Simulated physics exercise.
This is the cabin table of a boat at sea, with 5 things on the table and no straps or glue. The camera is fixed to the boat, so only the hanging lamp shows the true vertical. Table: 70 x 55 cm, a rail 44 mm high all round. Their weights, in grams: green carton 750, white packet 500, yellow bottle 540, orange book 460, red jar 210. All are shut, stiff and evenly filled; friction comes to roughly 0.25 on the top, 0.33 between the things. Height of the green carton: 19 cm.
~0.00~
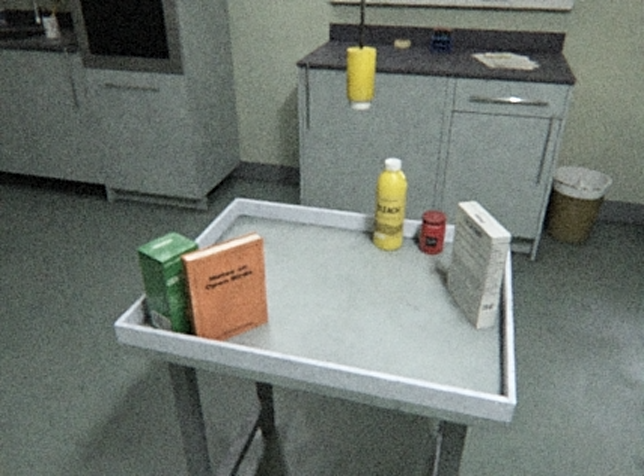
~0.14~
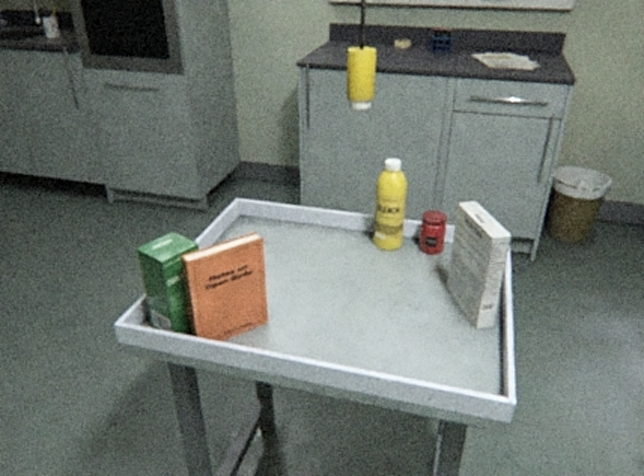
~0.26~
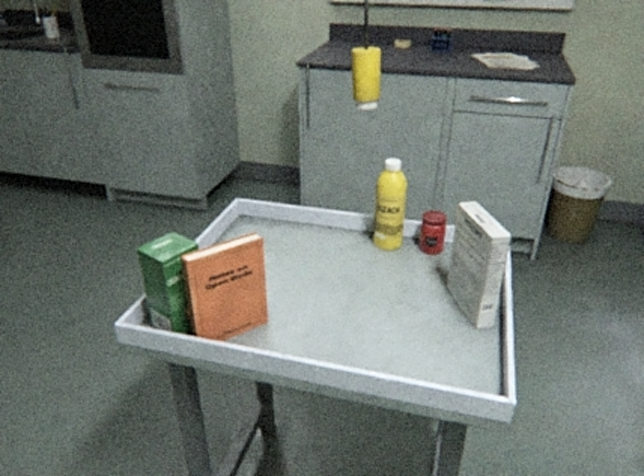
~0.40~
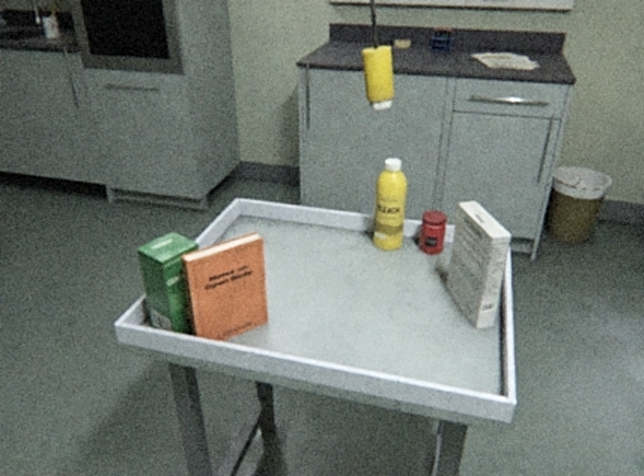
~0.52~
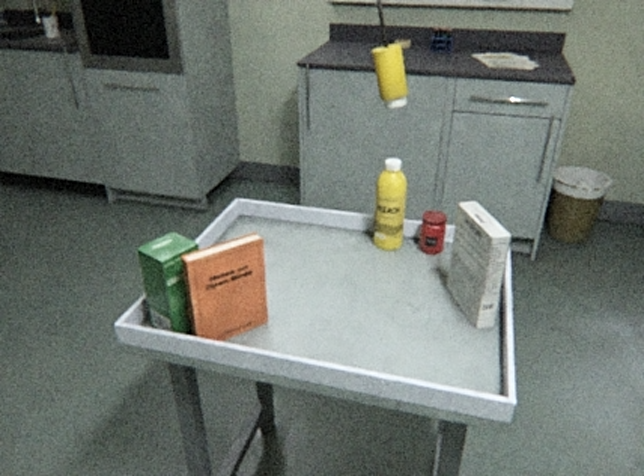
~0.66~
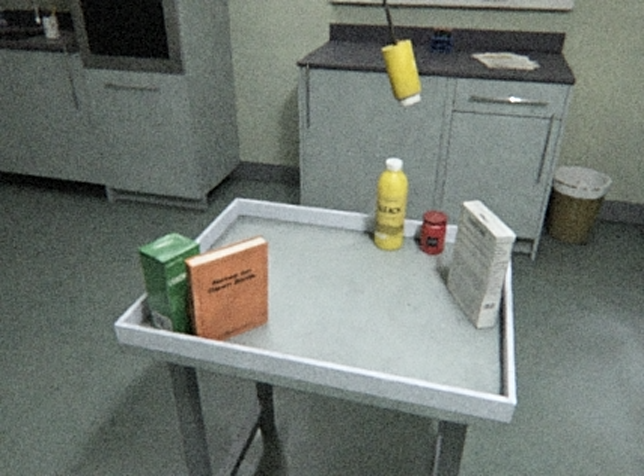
A tray-topped table with a green carton, an orange book, a yellow bottle, a red jar and a white packet stayed nearly still, while the yellow lamp hanging above gradually swung to the right.
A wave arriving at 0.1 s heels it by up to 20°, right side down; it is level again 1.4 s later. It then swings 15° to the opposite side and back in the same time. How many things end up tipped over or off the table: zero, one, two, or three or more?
The count is two.
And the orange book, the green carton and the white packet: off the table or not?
The orange book ends on the table; the green carton is still on the table; the white packet finishes off the table.
After 0.96 s, boat heeled 18°, right side down; white packet now off the table; green carton slid 5 cm near (202, 291); orange book on its side.
After 1.06 s, boat heeled 14°, right side down; green carton slid 8 cm near (217, 293); orange book on its side; yellow bottle slid 9 cm.
After 1.26 s, boat heeled 5°, right side down; green carton slid 14 cm near (243, 296); orange book on its side; yellow bottle slid 15 cm.
After 1.36 s, boat heeled 2°, right side down; green carton slid 14 cm near (247, 297); orange book on its side; yellow bottle slid 16 cm.
At rest (3.4 s), off the table, white packet; tipped over on the table, orange book; not toppled but over 5 cm from the start, green carton, yellow bottle and red jar. In the last view, green carton near (241, 296).
